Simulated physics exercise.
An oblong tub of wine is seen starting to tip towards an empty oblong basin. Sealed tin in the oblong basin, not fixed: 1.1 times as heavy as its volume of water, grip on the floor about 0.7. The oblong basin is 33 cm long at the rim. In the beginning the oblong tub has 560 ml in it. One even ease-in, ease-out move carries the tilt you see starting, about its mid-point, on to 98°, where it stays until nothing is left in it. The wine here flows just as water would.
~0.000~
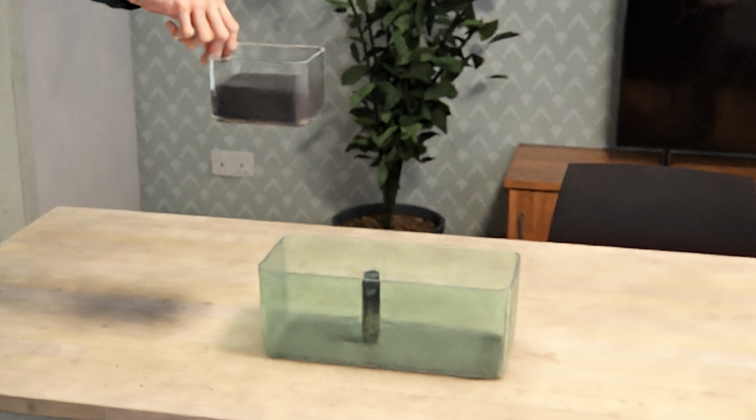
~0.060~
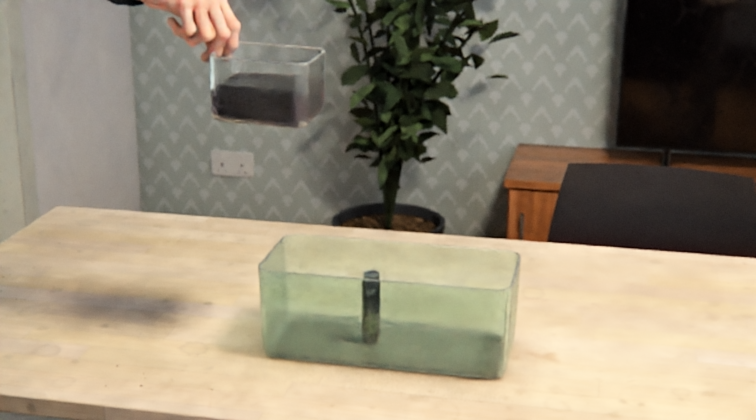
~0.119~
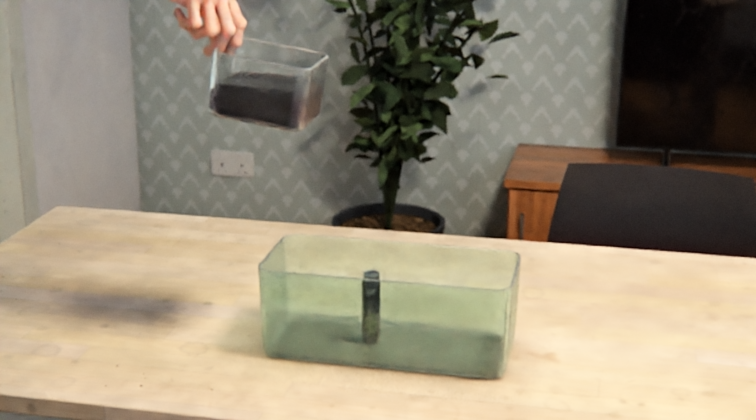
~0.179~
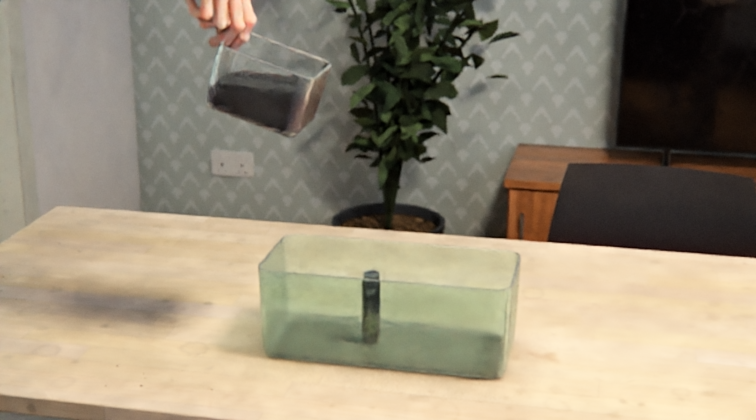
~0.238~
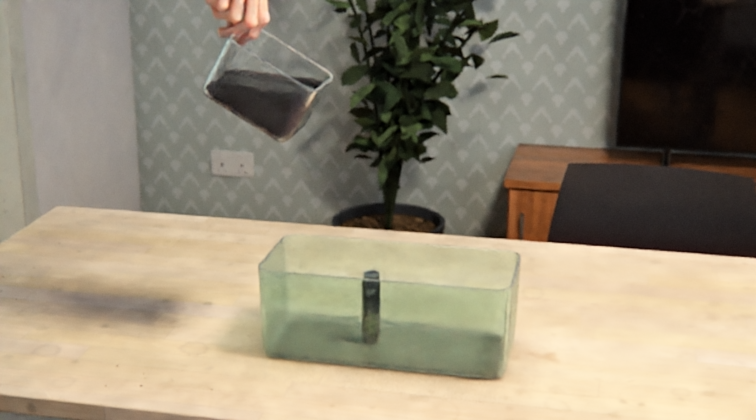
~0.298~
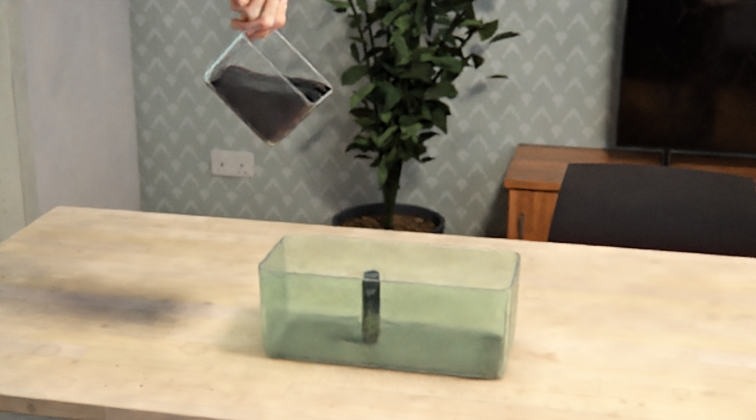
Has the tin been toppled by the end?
No, it never tumbles.
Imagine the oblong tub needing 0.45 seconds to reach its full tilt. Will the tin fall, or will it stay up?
Then it remains upright.
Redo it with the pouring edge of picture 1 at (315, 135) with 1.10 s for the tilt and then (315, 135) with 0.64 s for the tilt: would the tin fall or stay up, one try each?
Run one: It does not tip. Run two: It tumbles.
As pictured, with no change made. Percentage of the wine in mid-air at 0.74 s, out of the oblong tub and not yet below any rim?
About 16 per cent.
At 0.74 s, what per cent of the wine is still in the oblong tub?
Around 16 percent of it.
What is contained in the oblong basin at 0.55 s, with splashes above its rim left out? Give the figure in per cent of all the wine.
At that time the basin holds about 8 per cent of the liquid.
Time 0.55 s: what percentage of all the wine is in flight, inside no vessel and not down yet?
56 %.
After 0.55 s the tilt is 93° and 36 per cent is still to pour; the tin stands where it began.
After 0.74 s the tilt is 98° and 16 per cent is still to pour; the tin stands where it began.
After 0.93 s the tilt is 98° and 4 per cent is still to pour; the tin stands where it began.
After 1.14 s the tilt is 98° and 1 per cent is still to pour; the tin stands where it began.
In the end the tin stands where it began.
